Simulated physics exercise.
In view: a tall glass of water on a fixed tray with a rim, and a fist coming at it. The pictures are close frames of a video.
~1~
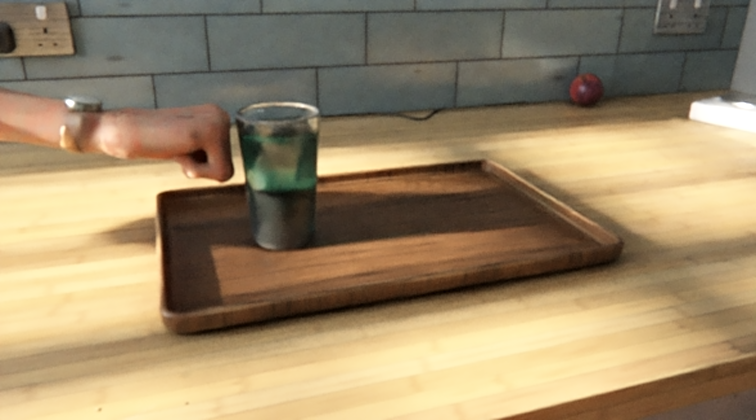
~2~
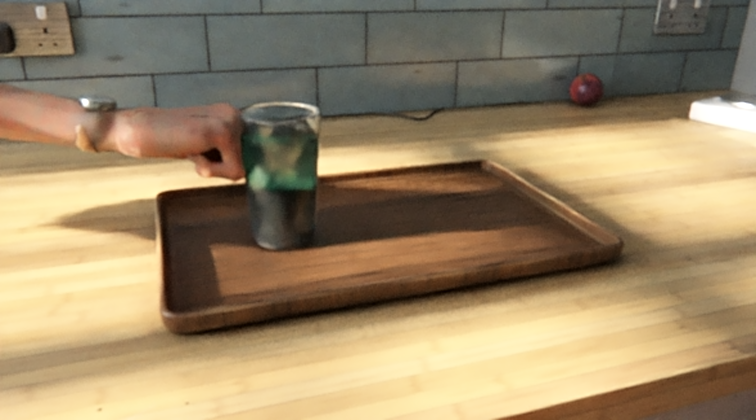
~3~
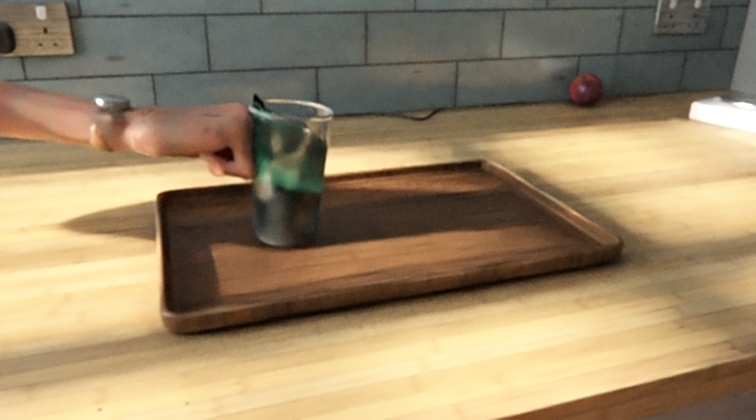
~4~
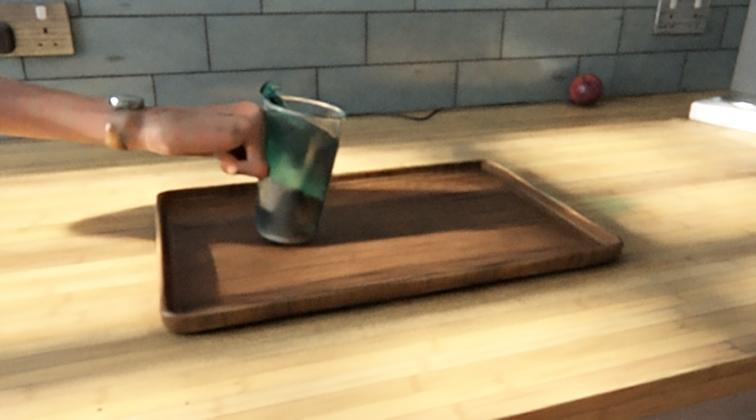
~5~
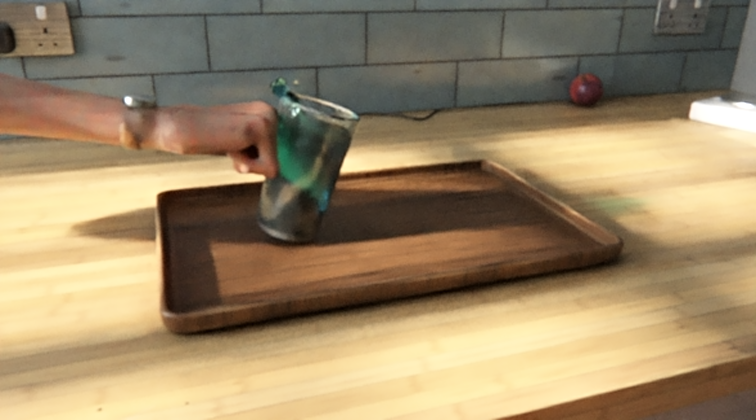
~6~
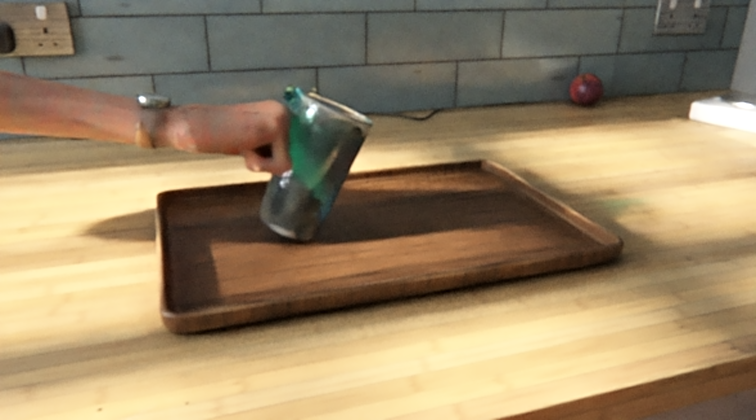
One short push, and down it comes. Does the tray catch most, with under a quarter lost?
After the fall over a quarter gets off the tray.
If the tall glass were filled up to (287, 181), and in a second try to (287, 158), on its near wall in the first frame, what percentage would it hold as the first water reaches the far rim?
First some 60, then 65 per cent.
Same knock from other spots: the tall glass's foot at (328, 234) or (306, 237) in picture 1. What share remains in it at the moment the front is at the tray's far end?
About 65 and 60 per cent.
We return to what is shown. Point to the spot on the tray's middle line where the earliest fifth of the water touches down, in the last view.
Roughly at (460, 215).
A moment on, the tall glass is falling and 94 per cent is in the glass, 0 on the tray and 6 above or beyond its rim.
Next, the tall glass lies on its side and 63 per cent is in the glass, 25 on the tray and 13 above or beyond its rim.
Then the tall glass lies on its side and 35 per cent is in the glass, 43 on the tray and 22 above or beyond its rim.
Later the tall glass lies on its side and 19 per cent is in the glass, 48 on the tray and 34 above or beyond its rim.
In the end 66 per cent is held by tray and glass, 34 is off the tray.
